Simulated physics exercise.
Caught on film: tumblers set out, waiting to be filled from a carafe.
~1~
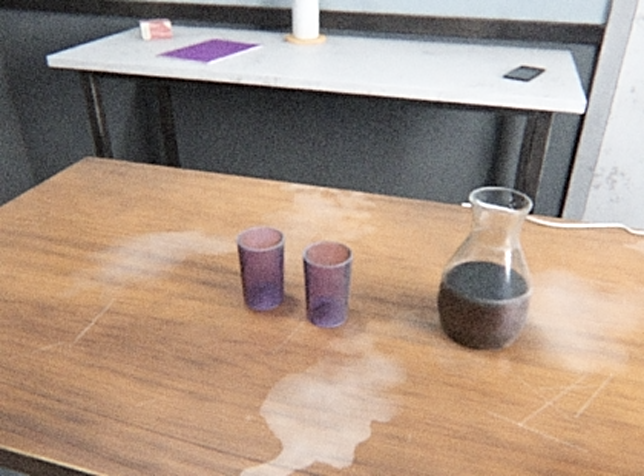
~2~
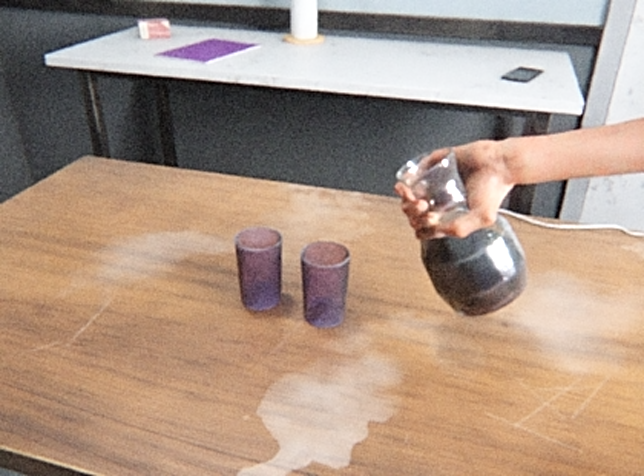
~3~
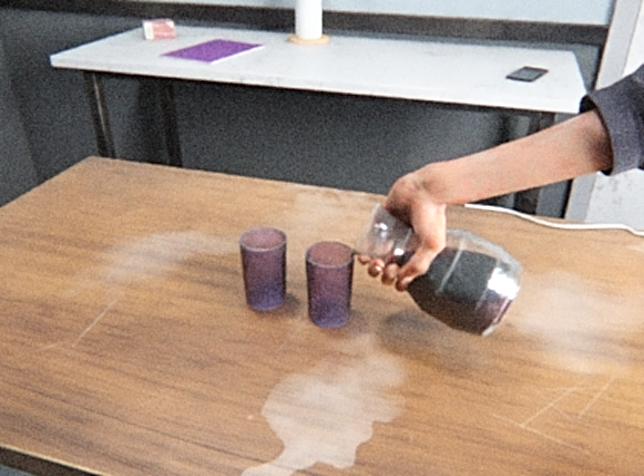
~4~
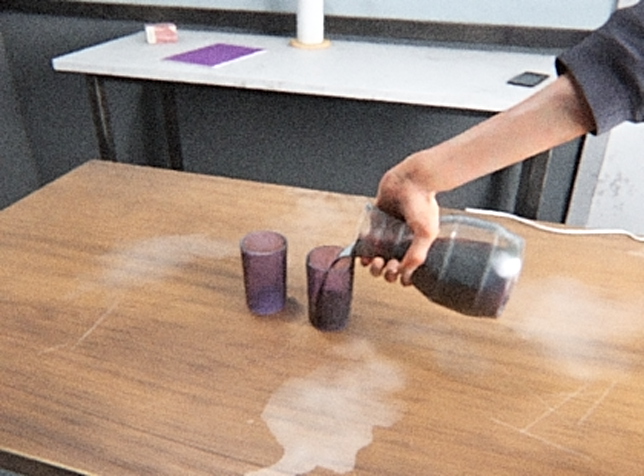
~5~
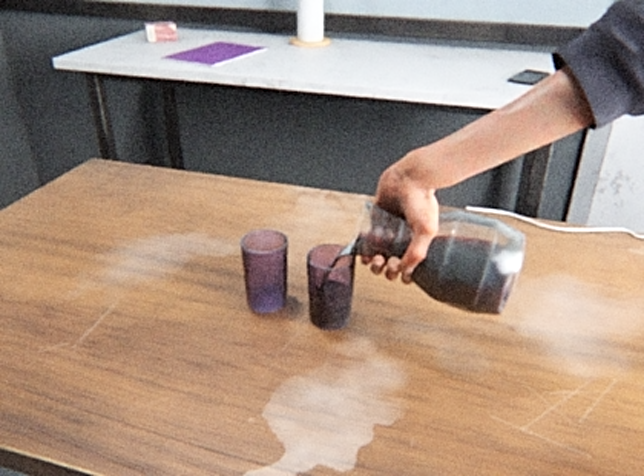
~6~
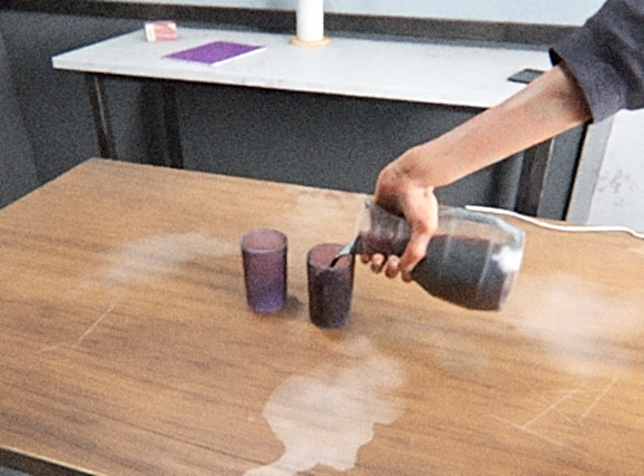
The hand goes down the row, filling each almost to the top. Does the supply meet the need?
Yes.
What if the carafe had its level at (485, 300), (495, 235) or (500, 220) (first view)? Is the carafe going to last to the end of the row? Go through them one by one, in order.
As listed: Too little, goes round, suffices.
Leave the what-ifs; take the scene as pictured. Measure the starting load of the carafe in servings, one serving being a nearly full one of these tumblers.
Estimate: Close to 3.0.
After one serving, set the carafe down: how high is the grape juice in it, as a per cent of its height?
About 25 %.
Next, the first is about two thirds full.
After that, the first is done and the carafe has about two thirds of its load.
Finally, both are full and about a quarter of the grape juice is over.
